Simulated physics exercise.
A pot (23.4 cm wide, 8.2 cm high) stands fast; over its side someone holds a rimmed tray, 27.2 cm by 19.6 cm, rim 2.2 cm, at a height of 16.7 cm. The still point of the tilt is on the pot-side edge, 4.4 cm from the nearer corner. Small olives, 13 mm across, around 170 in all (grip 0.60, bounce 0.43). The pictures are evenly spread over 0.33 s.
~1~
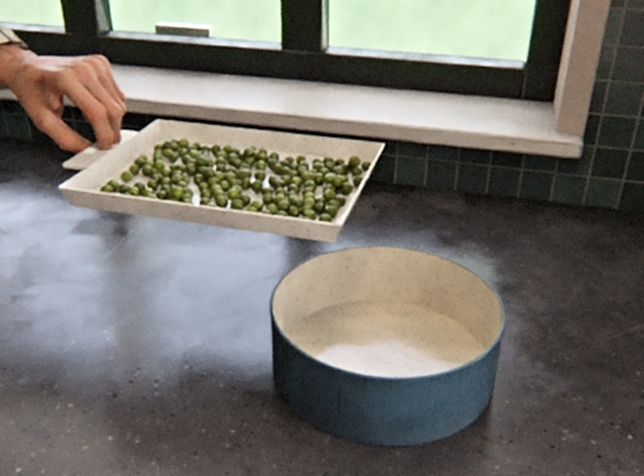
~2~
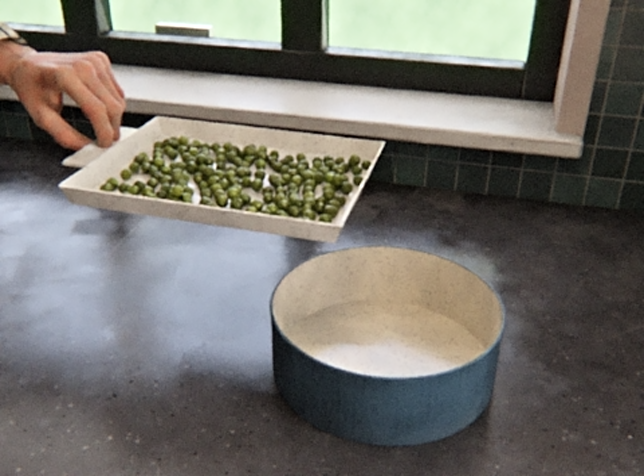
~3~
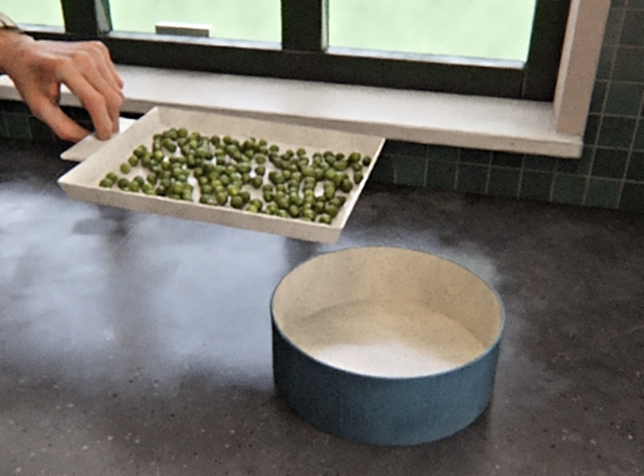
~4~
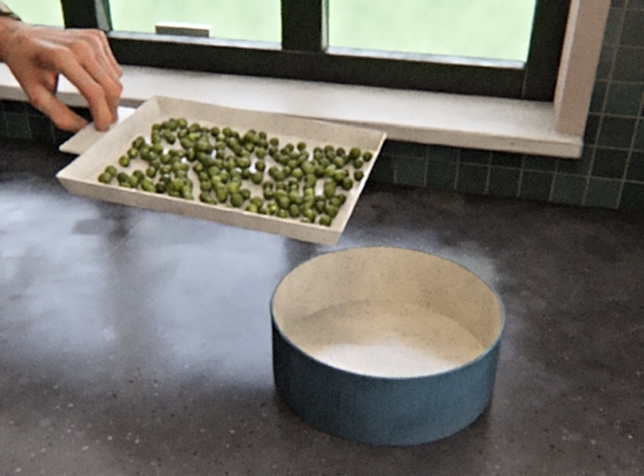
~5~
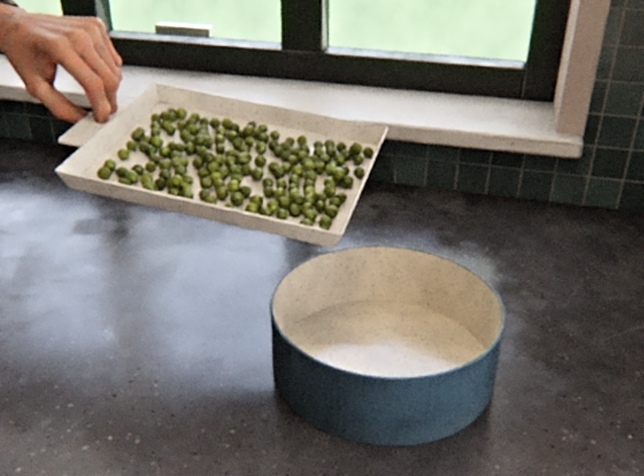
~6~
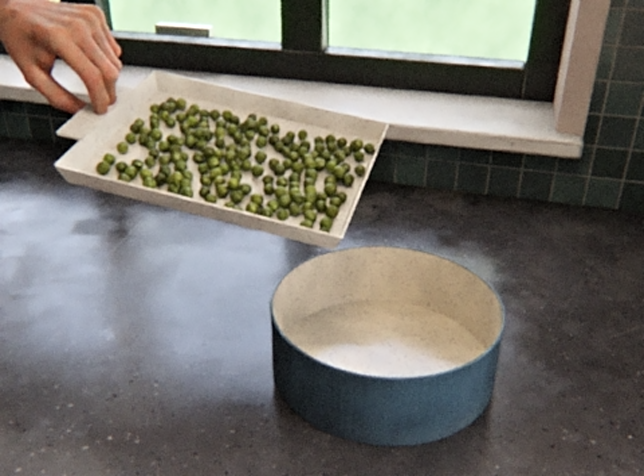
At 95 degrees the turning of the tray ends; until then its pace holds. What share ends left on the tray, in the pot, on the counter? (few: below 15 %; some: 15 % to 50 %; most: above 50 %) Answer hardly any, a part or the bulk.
Left on the tray: Hardly any; in the pot: The bulk; on the counter: A part.
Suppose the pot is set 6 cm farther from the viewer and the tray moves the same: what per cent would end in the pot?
It would be near 15 per cent.
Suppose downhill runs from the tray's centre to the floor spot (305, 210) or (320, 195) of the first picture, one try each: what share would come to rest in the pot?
Some 100 and 90 per cent.
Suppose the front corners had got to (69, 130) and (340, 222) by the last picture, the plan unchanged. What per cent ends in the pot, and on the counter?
Pot 80, counter 20.
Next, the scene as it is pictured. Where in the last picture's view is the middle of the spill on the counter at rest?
Near (287, 456).
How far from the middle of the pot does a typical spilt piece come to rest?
About 18 cm.
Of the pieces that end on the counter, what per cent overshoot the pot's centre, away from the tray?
Roughly 20 per cent.
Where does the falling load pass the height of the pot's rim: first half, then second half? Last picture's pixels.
First near (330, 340), later near (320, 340).
Then, 0.80 s after the last picture, tilt 51 degrees; the tray holds 100 %, the pot 0 %.
Then, 1.34 s after the last picture, tilt 77 degrees; the tray holds 95 %, the pot 0 %.
Then, 1.94 s after the last picture, tilt 95 degrees; the tray holds 0 %, the pot 75 %.
In the end, tray 0 %, pot 75 %, counter 25 %.
